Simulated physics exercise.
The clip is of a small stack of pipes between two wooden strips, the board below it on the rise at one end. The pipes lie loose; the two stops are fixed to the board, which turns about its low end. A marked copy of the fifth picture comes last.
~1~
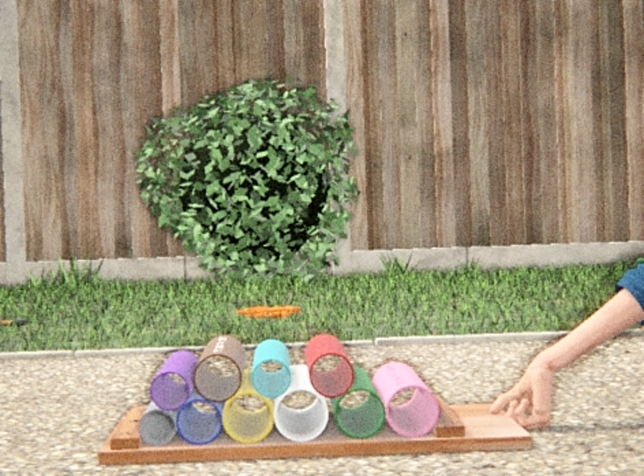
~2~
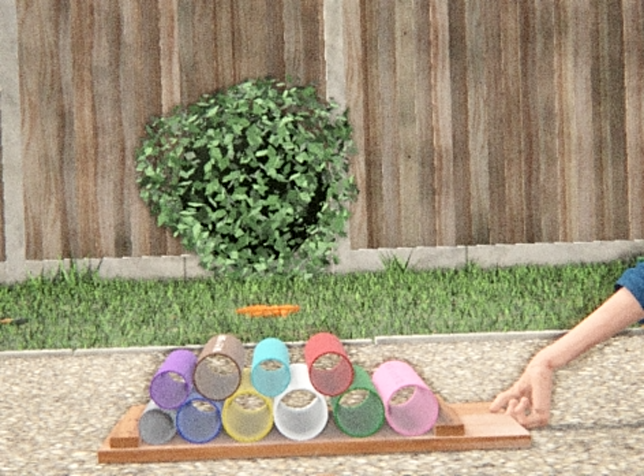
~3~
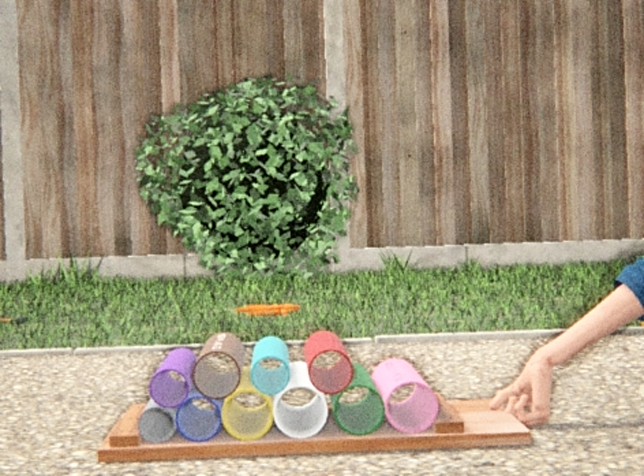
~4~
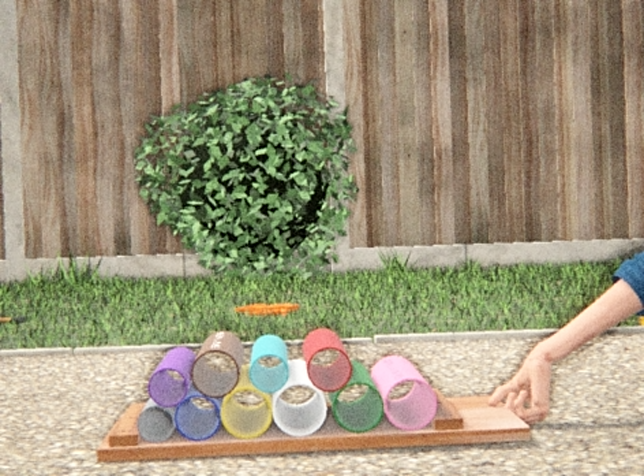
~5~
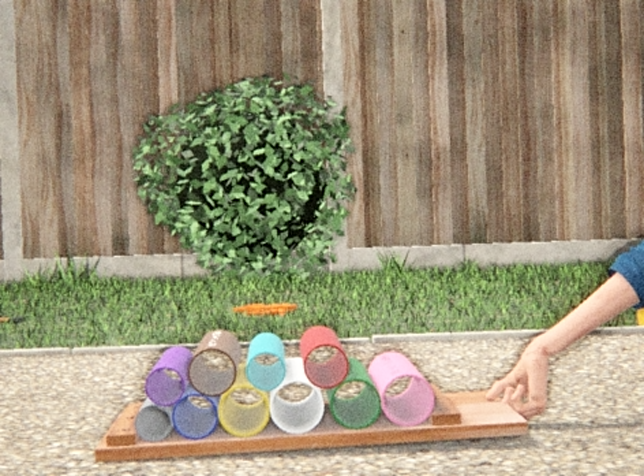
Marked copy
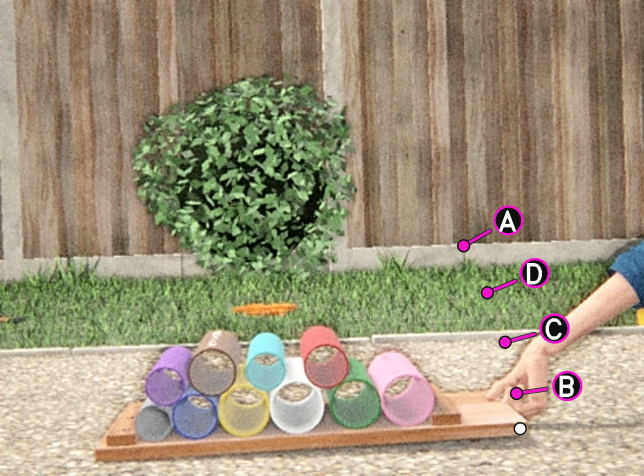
A wooden board holding a stack of colourful mesh tubes rises slightly in a hand's grip.
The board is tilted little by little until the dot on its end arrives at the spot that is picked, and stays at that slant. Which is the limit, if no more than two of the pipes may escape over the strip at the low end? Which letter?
Raise it to A.
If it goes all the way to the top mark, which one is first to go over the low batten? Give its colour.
The purple one.
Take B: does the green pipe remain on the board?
Yes, with B.
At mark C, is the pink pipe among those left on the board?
The pink pipe: Yes.
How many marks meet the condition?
Four of the four.
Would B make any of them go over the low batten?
No.
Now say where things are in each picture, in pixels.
The first picture shows blue pipe (200, 422); yellow pipe (248, 418); white pipe (301, 414).
The second picture shows white pipe (301, 413); green pipe (360, 413).
The third picture shows board (312, 423); pink pipe (412, 407); purple pipe (169, 388).
The fourth picture shows board (311, 421); grey pipe (156, 424); blue pipe (198, 418).
The fifth picture shows board (309, 419); grey pipe (154, 424); blue pipe (195, 417).
On the marked copy, A at (463, 246); B at (516, 394); C at (505, 342); D at (488, 293); the white dot at (520, 429).
With A. Early on, board at 16°.
Further on, board at 28°.
At the end, board at 28°, two over the low batten (purple, brown).
As for the rest, B none over the low batten; C none over the low batten; D one over the low batten (purple).
